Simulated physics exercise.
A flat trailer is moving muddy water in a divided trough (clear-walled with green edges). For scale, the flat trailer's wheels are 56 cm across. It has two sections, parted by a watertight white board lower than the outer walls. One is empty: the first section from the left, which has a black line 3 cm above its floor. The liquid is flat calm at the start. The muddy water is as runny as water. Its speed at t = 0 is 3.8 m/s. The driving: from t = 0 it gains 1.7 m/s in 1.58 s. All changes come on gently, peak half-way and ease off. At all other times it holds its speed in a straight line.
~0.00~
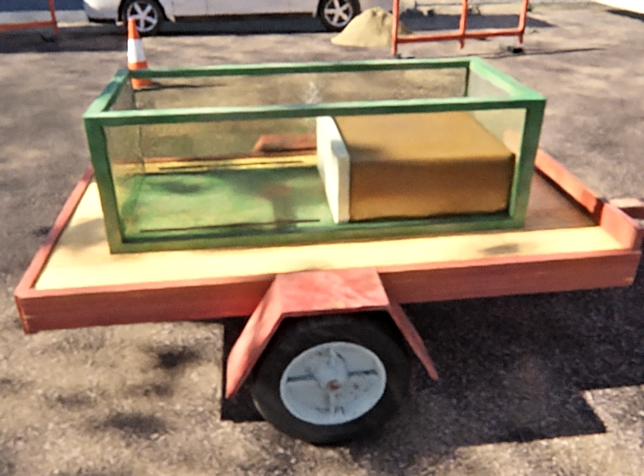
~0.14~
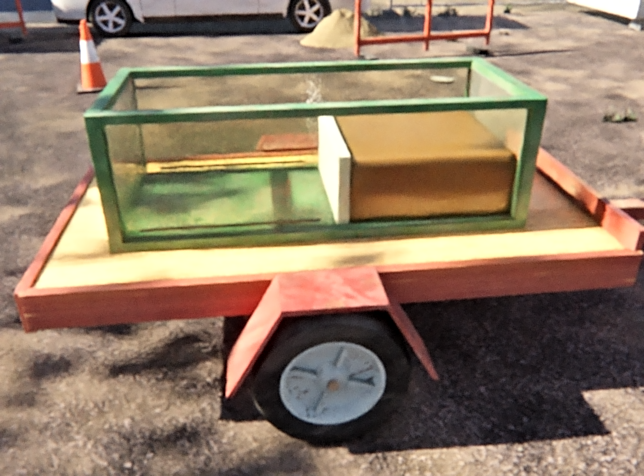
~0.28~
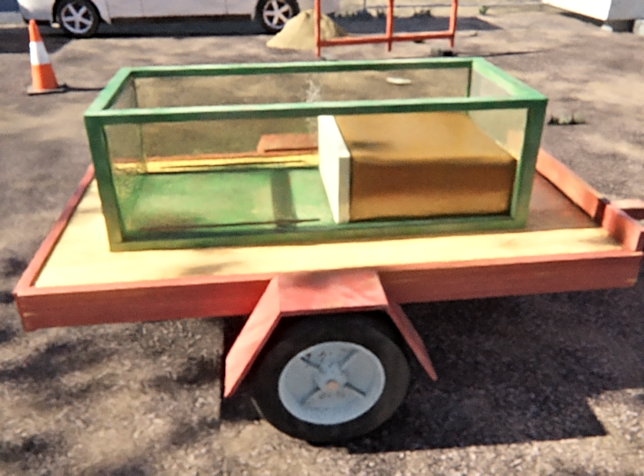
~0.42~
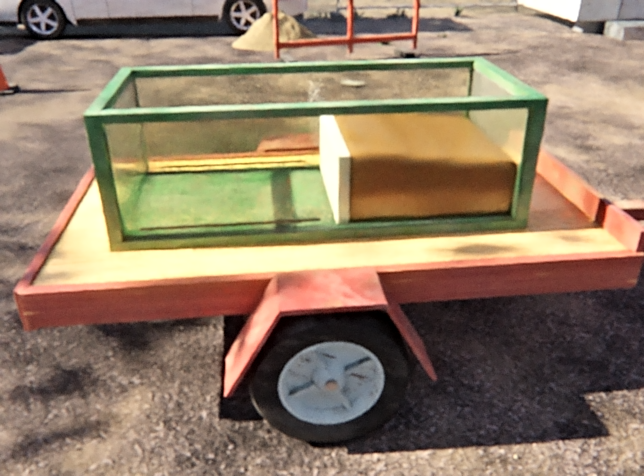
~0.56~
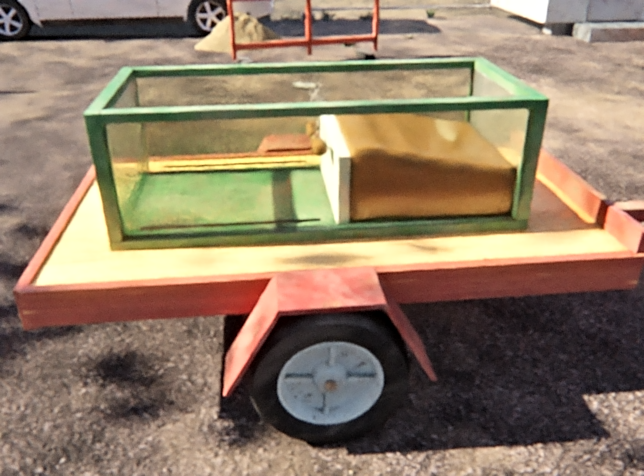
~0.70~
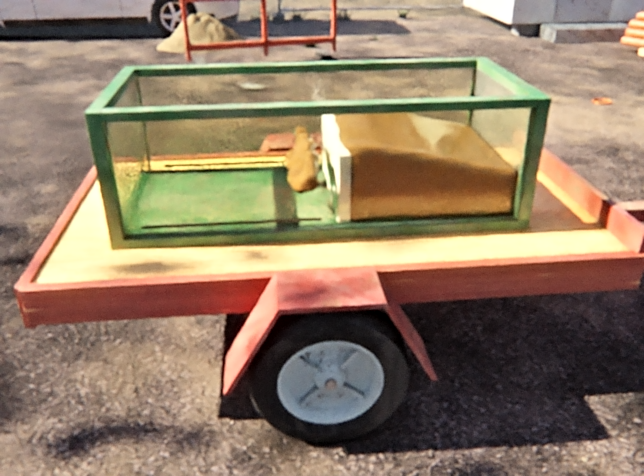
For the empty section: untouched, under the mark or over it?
It ends below the black line.
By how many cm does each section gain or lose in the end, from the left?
In cm: 1 up, 1 down.
By 1.10 s the mean depths from the left are 1, 25 cm.
By 1.60 s the mean depths from the left are 1, 25 cm.
By 2.10 s the mean depths from the left are 1, 25 cm.
By 4.57 s the mean depths from the left are 1, 25 cm.
